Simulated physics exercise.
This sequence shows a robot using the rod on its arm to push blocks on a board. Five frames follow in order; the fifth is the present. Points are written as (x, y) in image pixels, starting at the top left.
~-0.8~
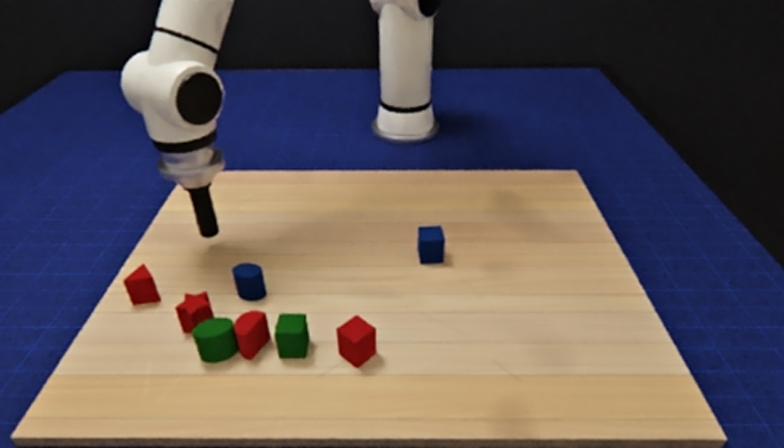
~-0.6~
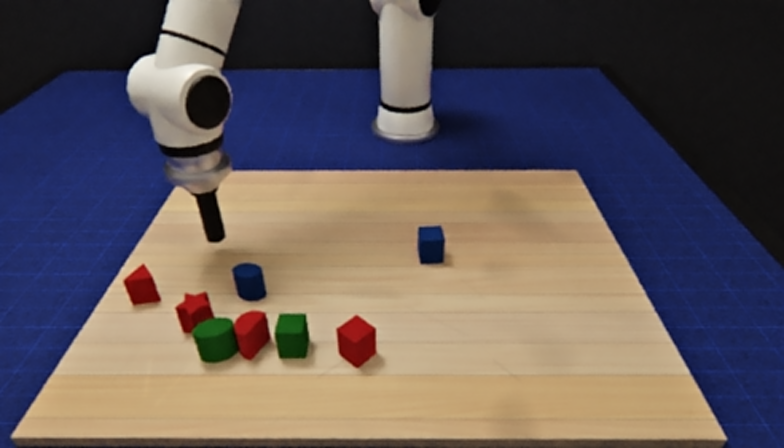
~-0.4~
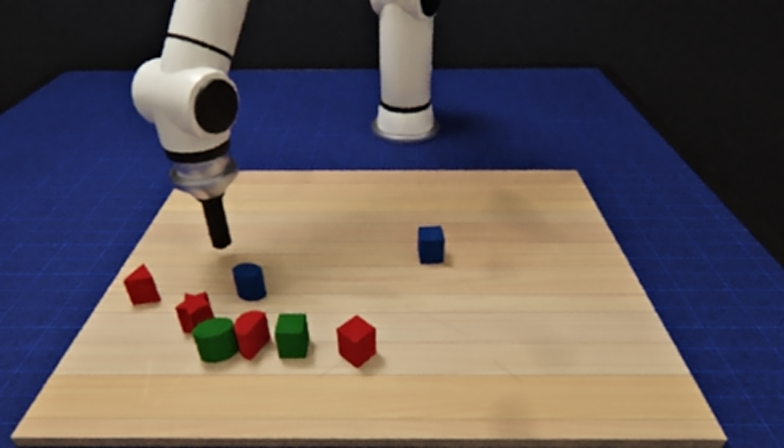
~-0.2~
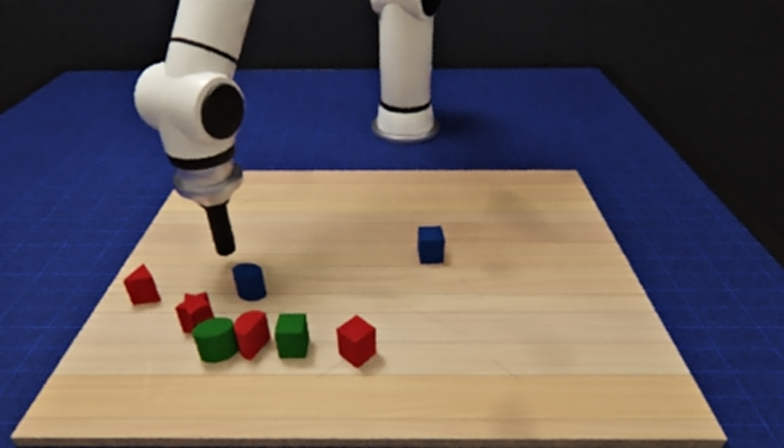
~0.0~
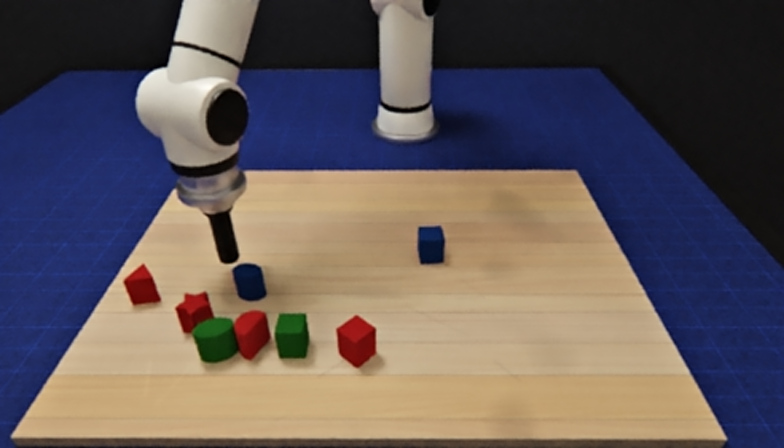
A white robot arm with a black rod moved slowly down and slightly right over a wooden board, nearing the blue oval block, while the red, green and blue blocks all stayed still.
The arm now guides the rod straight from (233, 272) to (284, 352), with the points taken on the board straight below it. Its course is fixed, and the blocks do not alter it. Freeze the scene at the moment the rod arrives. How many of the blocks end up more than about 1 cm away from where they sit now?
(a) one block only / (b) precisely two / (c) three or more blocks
c - three or more blocks.
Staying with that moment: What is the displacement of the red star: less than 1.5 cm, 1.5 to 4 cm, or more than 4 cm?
Travel: Within 1.5 cm.
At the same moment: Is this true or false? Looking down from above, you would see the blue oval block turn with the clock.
This is false.
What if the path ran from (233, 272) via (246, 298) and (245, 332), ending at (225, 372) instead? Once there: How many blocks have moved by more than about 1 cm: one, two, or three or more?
Three or more blocks move.
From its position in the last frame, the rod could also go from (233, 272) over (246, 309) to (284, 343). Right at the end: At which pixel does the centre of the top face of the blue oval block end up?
Located at (271, 283).
On the path given first. One third of the way, rod at (245, 282); blue oval block at (261, 280), turned 30° anticlockwise.
Two thirds of the way, rod at (262, 309); blue oval block at (284, 293), turned 120° anticlockwise.
At the end, rod at (281, 337); red star in place; green oval block in place; blue oval block at (285, 294), turned 130° anticlockwise; red half-round block at (249, 332), turned 60° clockwise; green square block at (305, 329).
